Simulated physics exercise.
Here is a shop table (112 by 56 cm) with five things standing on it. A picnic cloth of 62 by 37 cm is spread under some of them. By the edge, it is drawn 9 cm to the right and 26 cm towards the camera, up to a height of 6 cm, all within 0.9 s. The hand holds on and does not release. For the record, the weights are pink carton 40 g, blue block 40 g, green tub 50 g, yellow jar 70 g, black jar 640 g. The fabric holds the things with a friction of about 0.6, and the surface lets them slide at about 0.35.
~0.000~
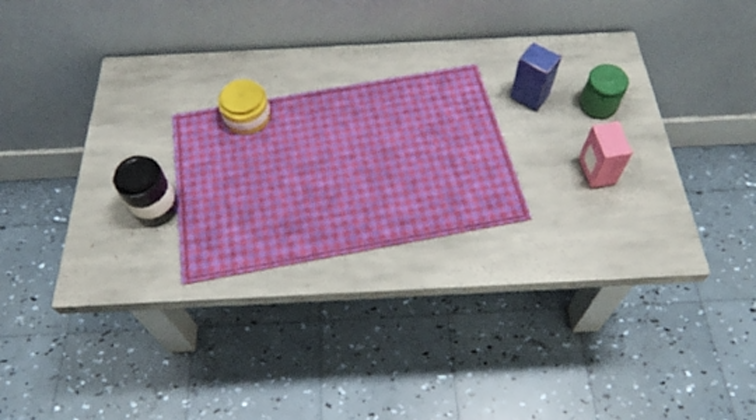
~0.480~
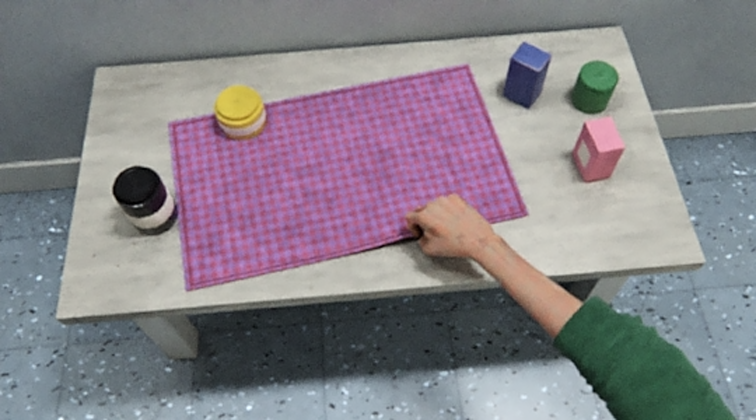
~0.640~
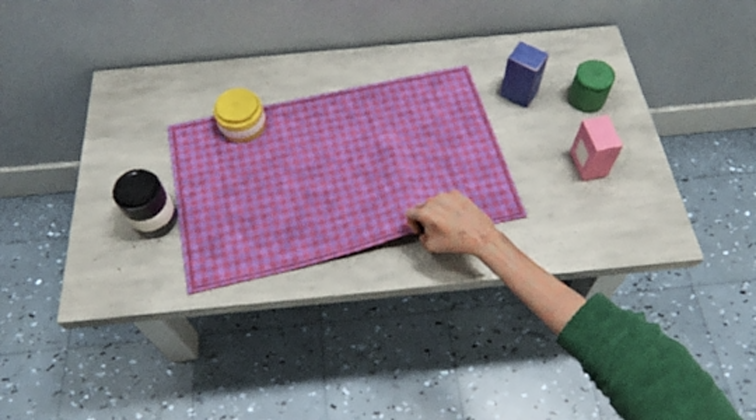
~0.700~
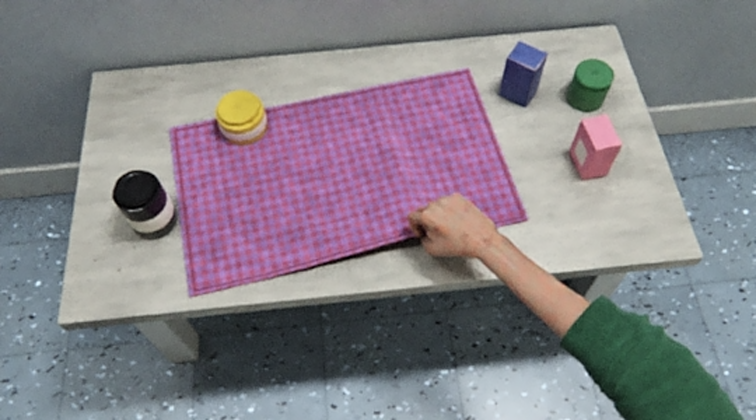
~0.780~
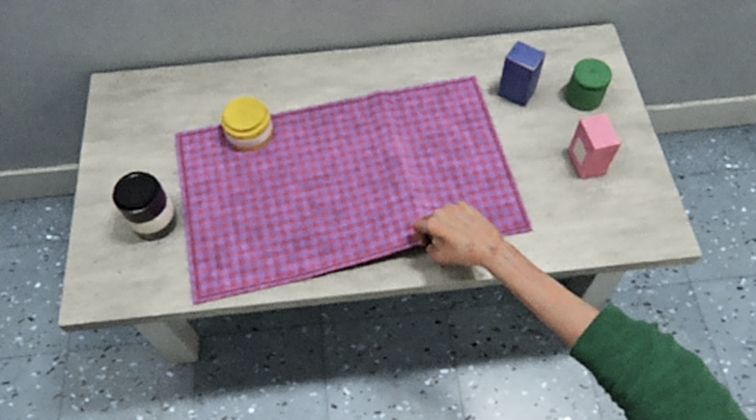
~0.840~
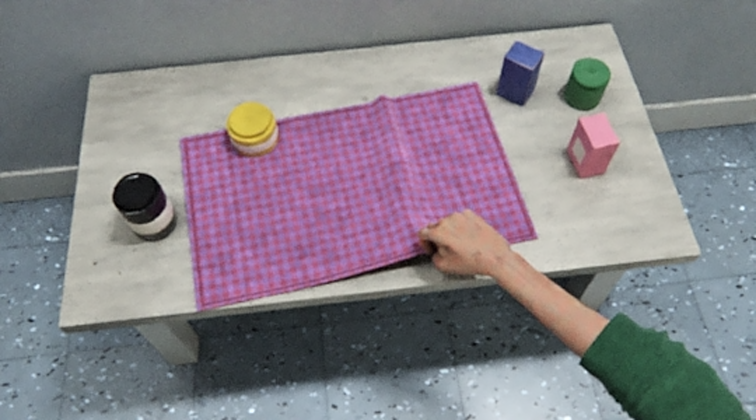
On a table, a hand grips a pink cloth and slowly drags it slightly forward, yellow jar aboard.
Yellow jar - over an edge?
Prediction: It ends up on.
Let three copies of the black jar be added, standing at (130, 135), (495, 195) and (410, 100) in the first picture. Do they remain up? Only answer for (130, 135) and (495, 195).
Still on top, then off the top.
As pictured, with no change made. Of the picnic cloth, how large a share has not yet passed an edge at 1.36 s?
I'd estimate close to 60 per cent.
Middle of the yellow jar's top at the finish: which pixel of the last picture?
You'll find it ending up somewhere near (331, 197).
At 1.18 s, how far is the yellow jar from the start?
For the yellow jar, I'd put it at some 20 cm from where it started.
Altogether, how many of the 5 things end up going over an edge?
Counted result: 0.
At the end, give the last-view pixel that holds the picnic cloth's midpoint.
Midpoint, last view: Approx. (436, 279).
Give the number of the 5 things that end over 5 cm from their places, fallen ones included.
In total, 1 of them qualify.
At 1.0 s, 90 % of the picnic cloth is still over the top; yellow jar 11 cm off its start.
At 1.2 s, 75 % of the picnic cloth is still over the top; yellow jar 19 cm off its start.
At 1.4 s, 60 % of the picnic cloth is still over the top; yellow jar 26 cm off its start at (323, 187).
At 1.5 s, 55 % of the picnic cloth is still over the top; yellow jar 28 cm off its start.
At 3.1 s, 50 % of the picnic cloth is still over the top; yellow jar 28 cm off its start at (331, 197).
